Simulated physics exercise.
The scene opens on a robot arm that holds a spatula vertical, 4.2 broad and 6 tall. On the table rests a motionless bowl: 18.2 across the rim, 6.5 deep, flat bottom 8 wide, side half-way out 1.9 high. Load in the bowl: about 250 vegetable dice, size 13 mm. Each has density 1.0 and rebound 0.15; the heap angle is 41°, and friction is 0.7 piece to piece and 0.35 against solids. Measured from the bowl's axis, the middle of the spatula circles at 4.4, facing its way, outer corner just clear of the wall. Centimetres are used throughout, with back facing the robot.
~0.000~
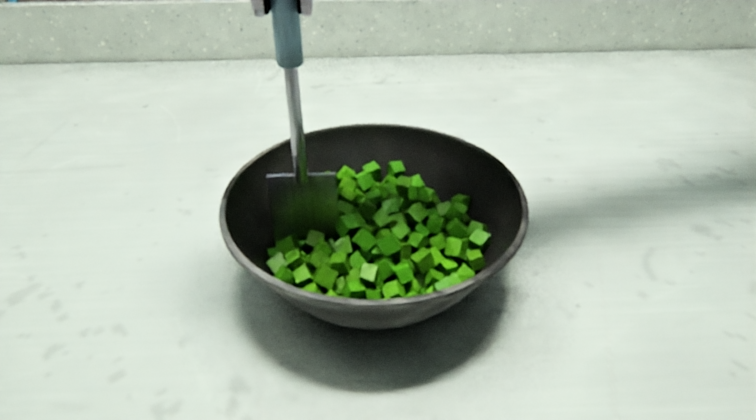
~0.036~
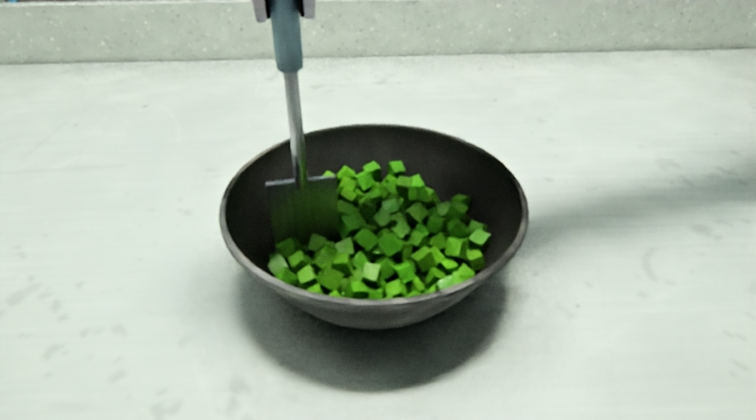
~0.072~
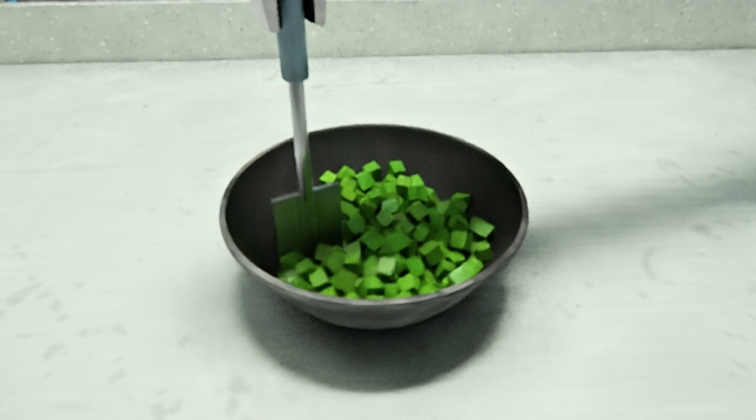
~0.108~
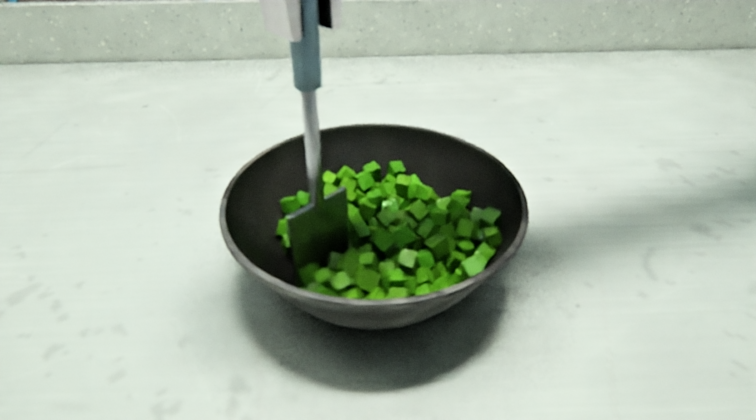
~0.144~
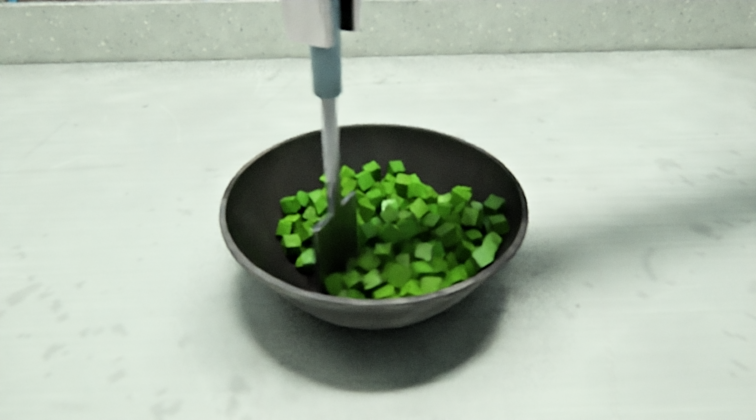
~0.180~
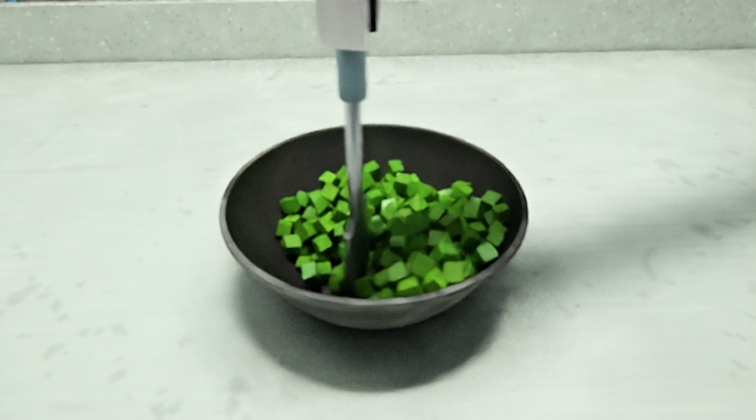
A robot arm holding an upright spatula swept it through green cubes in a dark bowl, moving toward the viewer and right while turning the blade edge-on, and the cubes shifted rightward as the bowl stayed still.
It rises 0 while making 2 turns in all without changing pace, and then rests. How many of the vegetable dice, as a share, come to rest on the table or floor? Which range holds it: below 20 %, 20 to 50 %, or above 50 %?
The range 20 to 50 %.
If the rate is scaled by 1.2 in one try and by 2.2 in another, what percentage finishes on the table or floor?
Around 40 percent for the first try and 70 percent for the second.
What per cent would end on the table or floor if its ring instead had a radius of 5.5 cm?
Then about 25 %.
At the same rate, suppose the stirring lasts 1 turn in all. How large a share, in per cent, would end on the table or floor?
15 %.
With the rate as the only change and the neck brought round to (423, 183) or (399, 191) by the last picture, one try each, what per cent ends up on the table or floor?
First try: About 55 %; second try: About 50 %.
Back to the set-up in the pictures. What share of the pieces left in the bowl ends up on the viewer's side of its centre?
I'd say around 75 per cent.
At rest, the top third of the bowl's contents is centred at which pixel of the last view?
Centre of top third: Approx. (329, 271).
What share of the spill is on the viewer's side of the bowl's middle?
About 50 per cent.
After 0.72 s, 329° round, highest piece 8 above the table; 218 in the bowl, 28 on the table or floor, 8 in flight or on the tool.
After 1.27 s, 223° round, highest piece 8 above the table; 182 in the bowl, 65 on the table or floor, 7 in flight or on the tool.
After 1.74 s, 0° round, highest piece 6 above the table; 164 in the bowl, 89 on the table or floor, 1 in flight or on the tool.
After 2.44 s, 0° round, highest piece 6 above the table; 164 in the bowl, 90 on the table or floor.
In the end, 164 in the bowl, 90 on the table or floor. That is 35 % on the table or floor.
